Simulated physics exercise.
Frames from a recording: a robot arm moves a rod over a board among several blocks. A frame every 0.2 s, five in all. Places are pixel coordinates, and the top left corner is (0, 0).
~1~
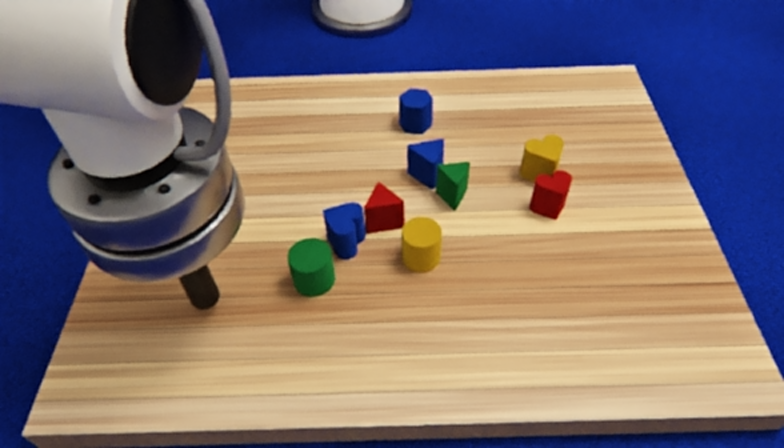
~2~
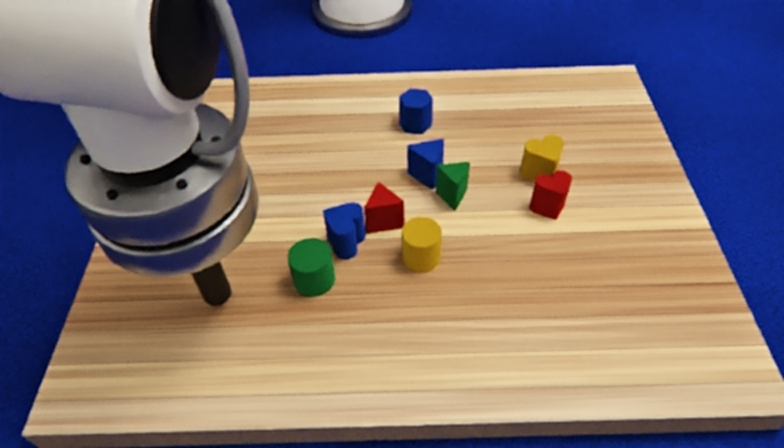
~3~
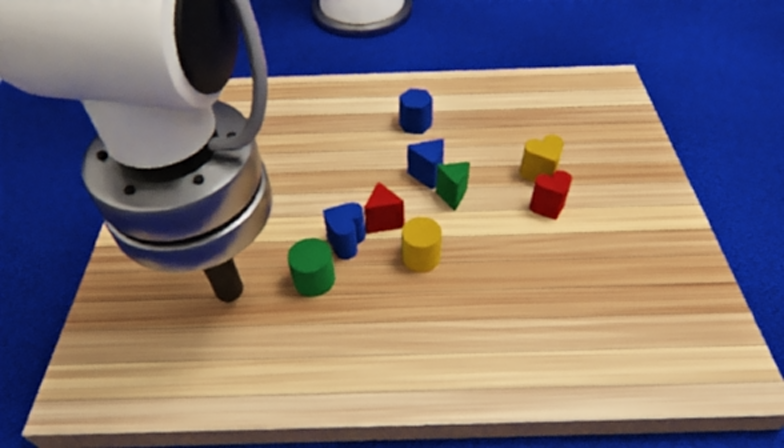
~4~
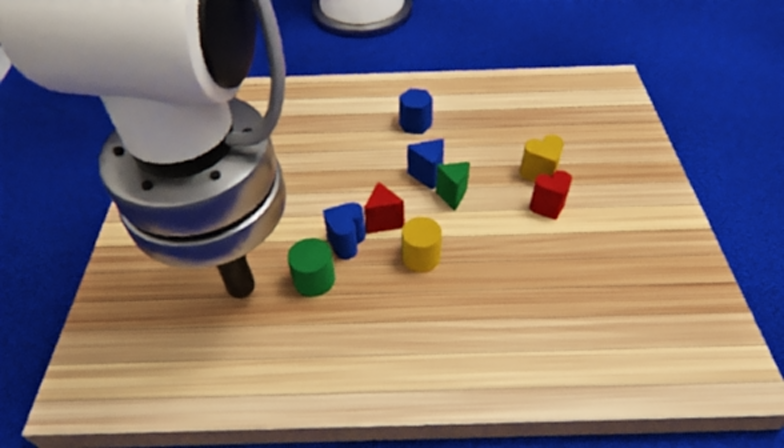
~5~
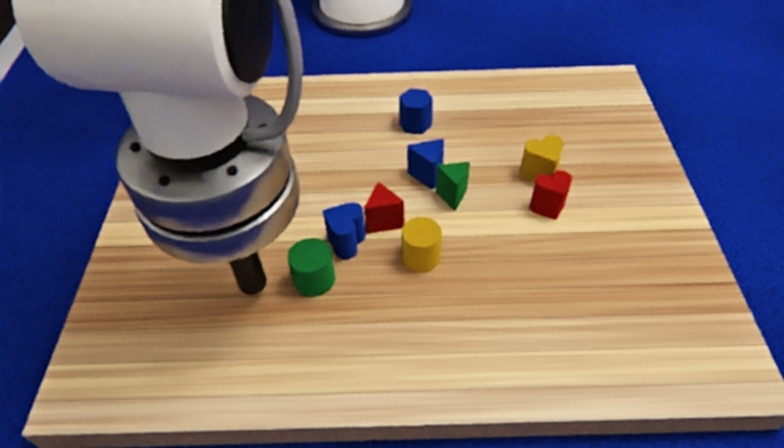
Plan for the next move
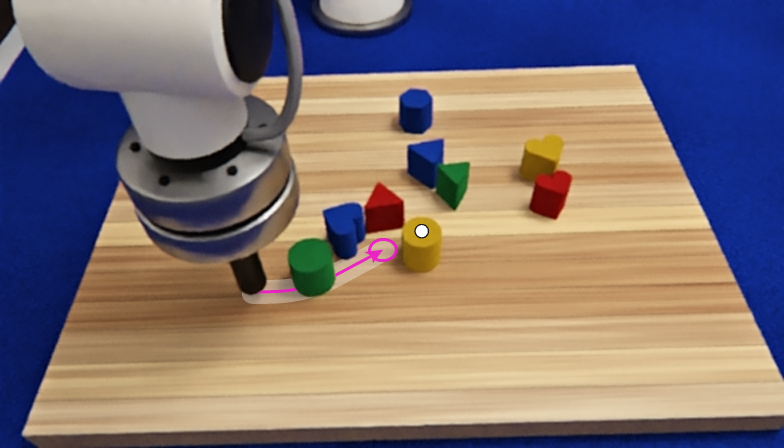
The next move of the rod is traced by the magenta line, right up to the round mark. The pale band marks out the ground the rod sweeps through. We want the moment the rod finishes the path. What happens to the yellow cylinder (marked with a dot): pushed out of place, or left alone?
When the path is over, the yellow cylinder has left its spot.
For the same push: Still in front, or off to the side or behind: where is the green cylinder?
Expect to find it ahead of the rod.
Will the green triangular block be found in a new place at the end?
No, it doesn't check out.
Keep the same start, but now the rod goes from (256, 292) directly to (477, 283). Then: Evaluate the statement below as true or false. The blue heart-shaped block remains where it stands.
It is false.
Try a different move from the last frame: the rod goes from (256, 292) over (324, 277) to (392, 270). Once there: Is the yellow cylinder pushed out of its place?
Going by the path, yes.
Path on the board, from (256, 292) over (303, 288) and (345, 270) to (383, 250); the dot is on the yellow cylinder.
The first path, step by step. One third of the way, rod (301, 280); green cylinder (330, 248).
Two thirds of the way, rod (344, 263); green cylinder (375, 233); blue heart-shaped block (357, 207), turned 75° anticlockwise; red triangular block (385, 193), turned 20° clockwise.
At the end, rod (382, 242); green cylinder (414, 214); blue heart-shaped block (357, 207), turned 75° anticlockwise; red triangular block (385, 192), turned 15° clockwise; yellow cylinder (452, 228); green triangular block in place.
